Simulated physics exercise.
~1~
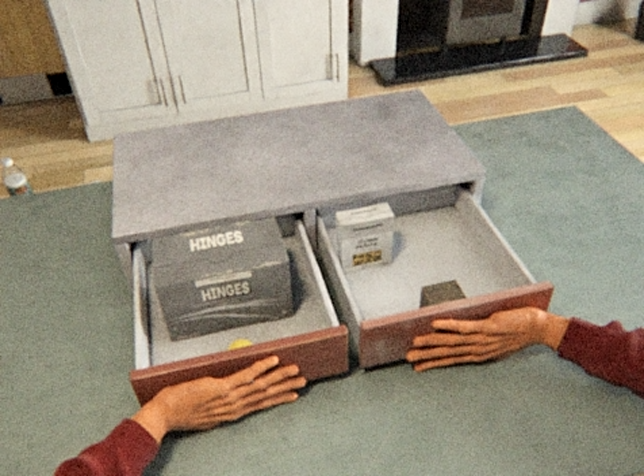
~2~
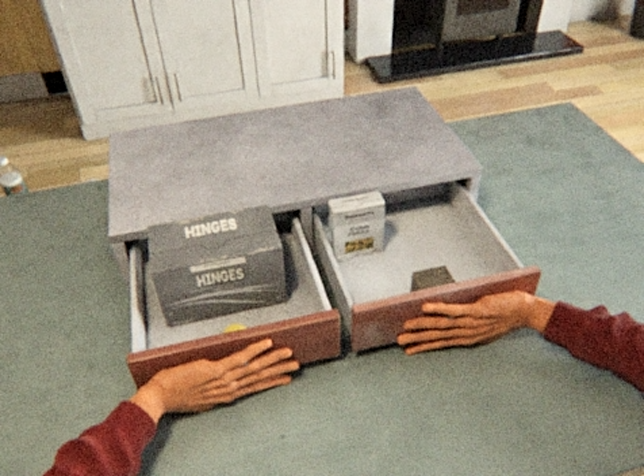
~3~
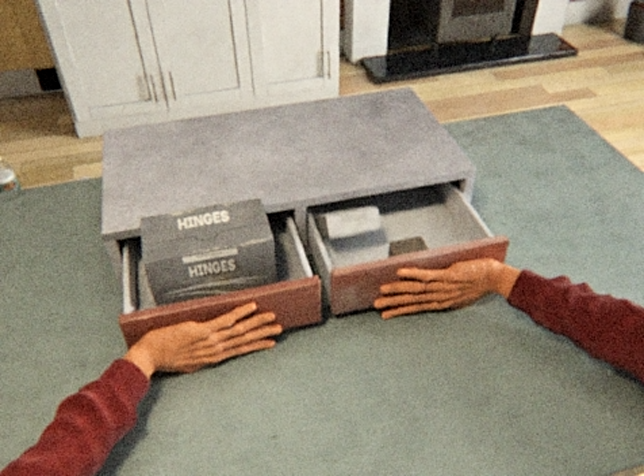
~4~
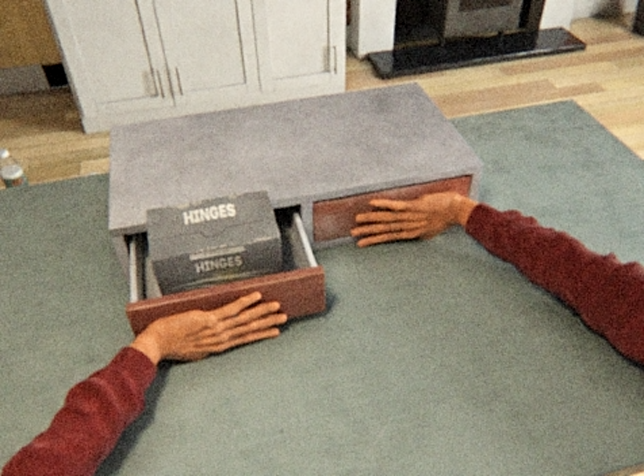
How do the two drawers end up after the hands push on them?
The right drawer ends up shut flush with the chest, while the left drawer, with the big hinges box in it, stays partly open.
